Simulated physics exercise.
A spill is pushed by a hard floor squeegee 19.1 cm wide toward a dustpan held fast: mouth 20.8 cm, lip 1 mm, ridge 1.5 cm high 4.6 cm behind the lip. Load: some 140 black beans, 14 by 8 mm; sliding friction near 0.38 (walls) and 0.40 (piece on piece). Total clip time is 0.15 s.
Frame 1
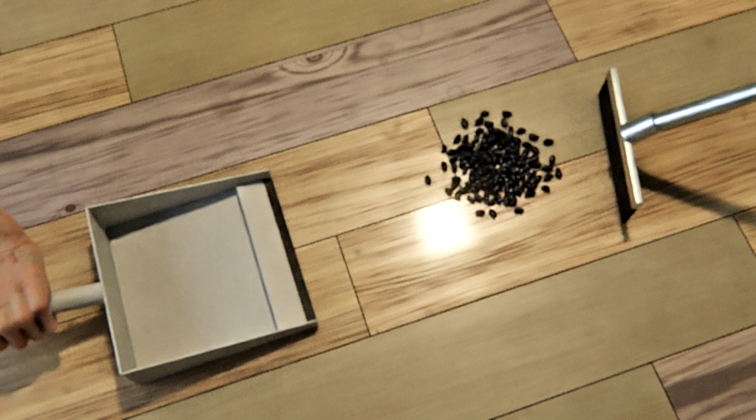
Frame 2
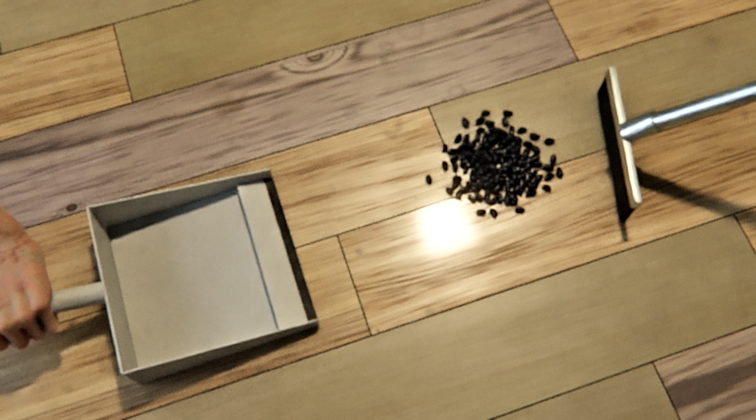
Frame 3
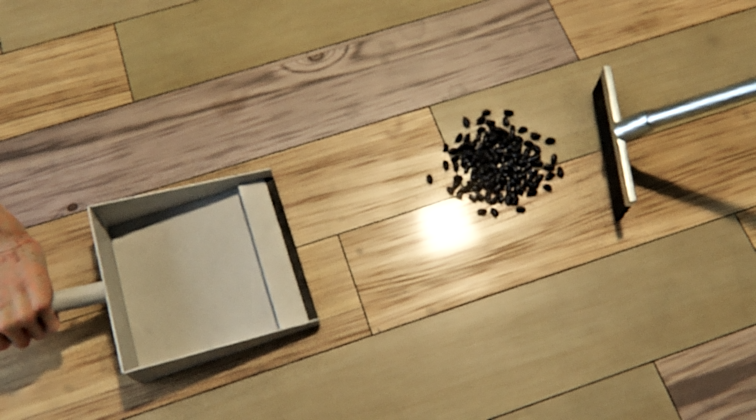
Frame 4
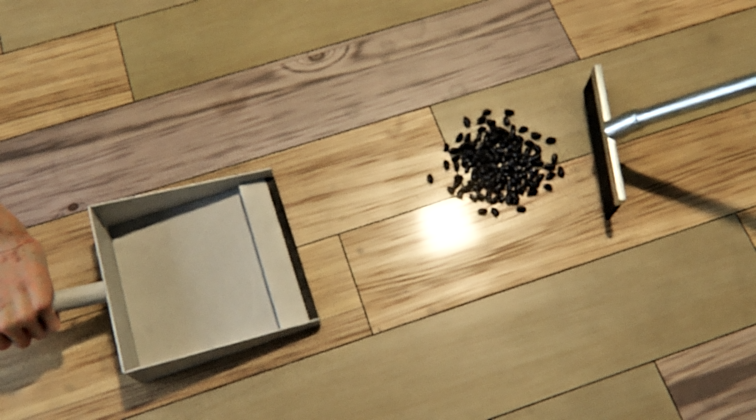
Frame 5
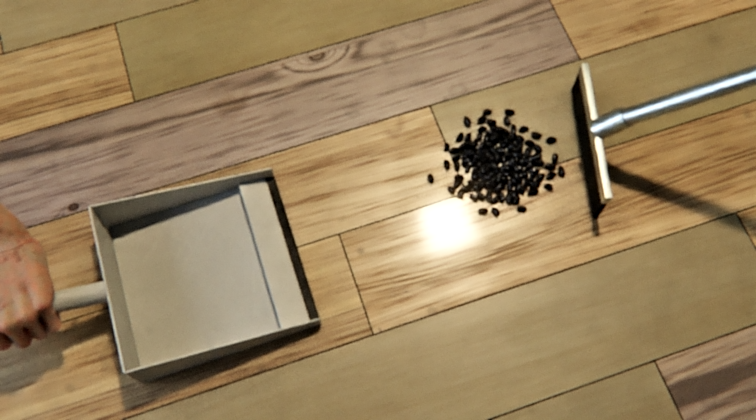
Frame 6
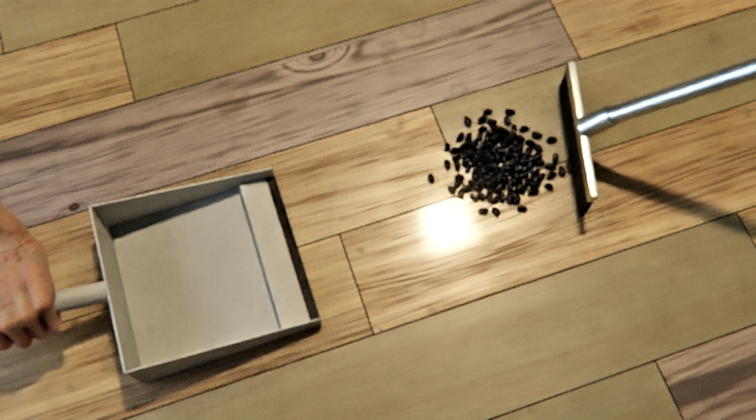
A squeegee with a dark blade and a shiny metal handle slides slowly left across a wood-plank floor, seen from above at a slant, closing the gap to a loose pile of black beans. At left, a hand grips the handle of a pale grey dustpan, its open side facing the pile. The pan, the beans and the view stay still while the blade draws up beside the pile's right edge.
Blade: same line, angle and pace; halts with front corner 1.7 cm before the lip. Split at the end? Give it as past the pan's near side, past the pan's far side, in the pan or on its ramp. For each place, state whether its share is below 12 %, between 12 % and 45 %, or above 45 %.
Near side: Below 12 %; far side: Above 45 %; pan: Below 12 %.
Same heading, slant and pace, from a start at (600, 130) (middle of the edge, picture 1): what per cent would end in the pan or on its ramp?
It would come to about 0 in a hundred.
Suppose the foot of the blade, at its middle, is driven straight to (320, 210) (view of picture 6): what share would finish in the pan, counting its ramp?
That would come to near 20 percent.
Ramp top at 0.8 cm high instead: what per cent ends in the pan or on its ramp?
I'd put it near 5 per cent, ramp counted.
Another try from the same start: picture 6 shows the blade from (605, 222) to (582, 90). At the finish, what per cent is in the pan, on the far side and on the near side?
Pan 5; far 5; near 0.
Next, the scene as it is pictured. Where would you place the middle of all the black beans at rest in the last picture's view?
When it all comes to rest, the middle is near (269, 144).
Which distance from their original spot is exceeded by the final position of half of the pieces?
That distance is close to 32 cm.
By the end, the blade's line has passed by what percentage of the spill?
About 25 per cent.
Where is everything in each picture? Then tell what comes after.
In the first frame, blade from (636, 204) to (611, 75), moved 0.0 cm, 0 of the pieces shifted so far; middle of the pieces at (493, 161); pan at (194, 281).
In the second frame, blade from (635, 203) to (610, 74), moved 0.3 cm, 0 of the pieces shifted so far; middle of the pieces at (494, 161).
In the third frame, blade from (630, 202) to (605, 73), moved 1.0 cm, 0 of the pieces shifted so far; middle of the pieces at (495, 160).
In the fourth frame, blade from (619, 201) to (596, 72), moved 2.3 cm, 0 of the pieces shifted so far; middle of the pieces at (496, 160).
In the fifth frame, blade from (606, 199) to (583, 71), moved 4.0 cm, 0 of the pieces shifted so far; middle of the pieces at (496, 159).
In the sixth frame, blade from (592, 198) to (570, 69), moved 5.8 cm, 0 of the pieces shifted so far; middle of the pieces at (496, 159); pan at (197, 279).
Then, 0.31 s after the last picture, middle of the blade 22 cm from the lip; 0 % over the lip, far side 25 %, near side 0 %.
Then, 0.51 s after the last picture, middle of the blade 11 cm from the lip; 0 % over the lip, far side 55 %, near side 0 %.
Then, 0.83 s after the last picture, middle of the blade 4 cm from the lip; 5 % over the lip, far side 65 %, near side 5 %.
In the end, near side 5 %, far side 65 %, pan 0 %, in front of the lip or behind the blade 30 %.
